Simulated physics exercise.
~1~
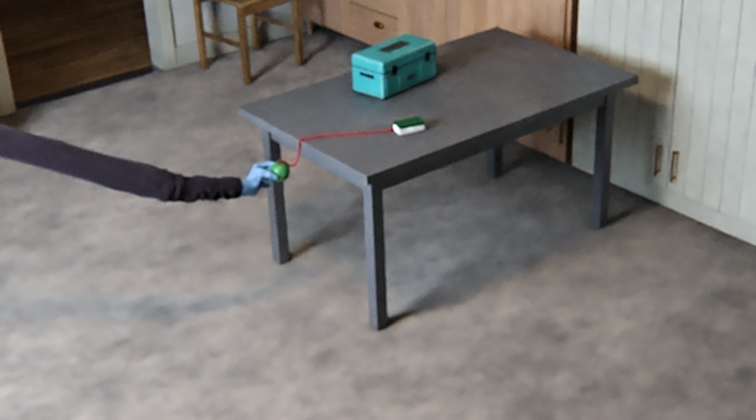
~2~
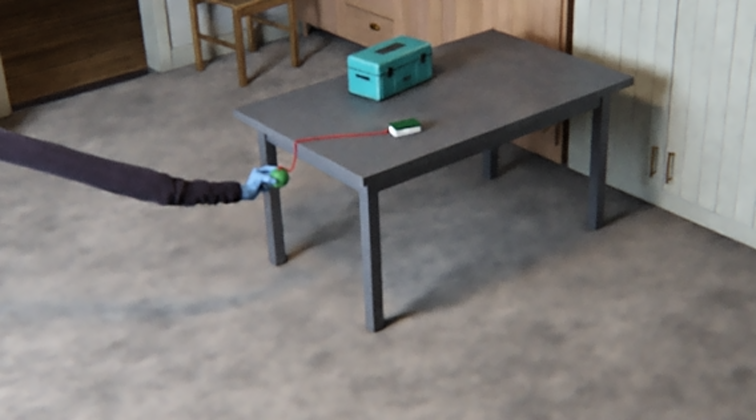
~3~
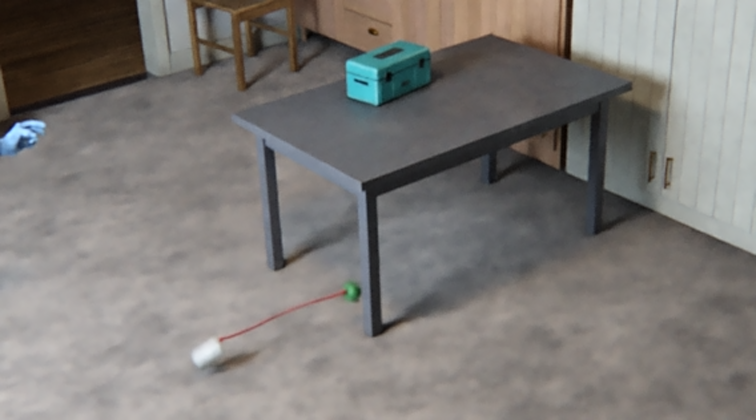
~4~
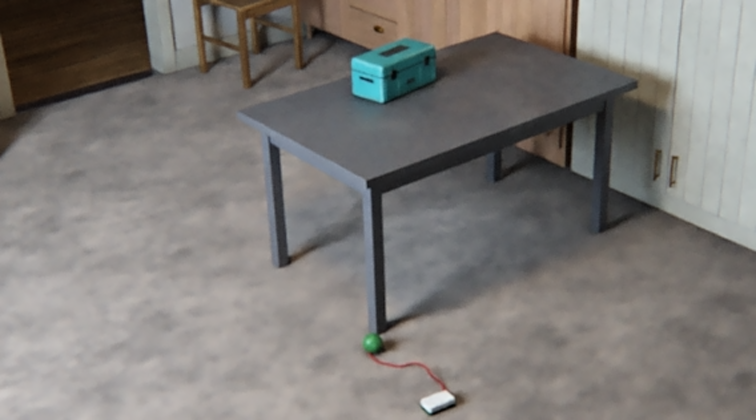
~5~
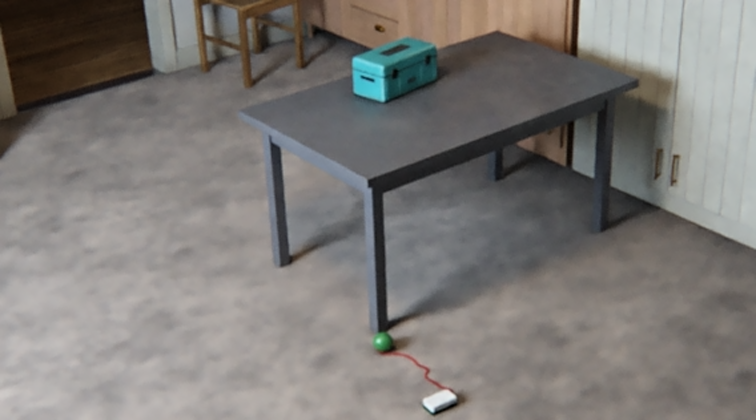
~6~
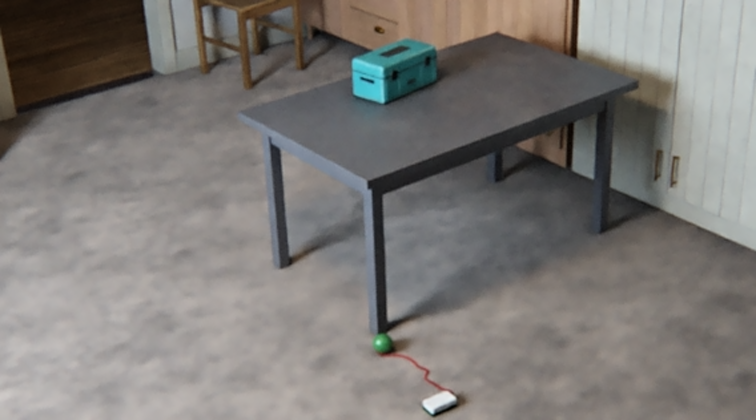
A gloved hand releasing a green apple tied by red shoelace to a sponge, both ending on the floor below the table.
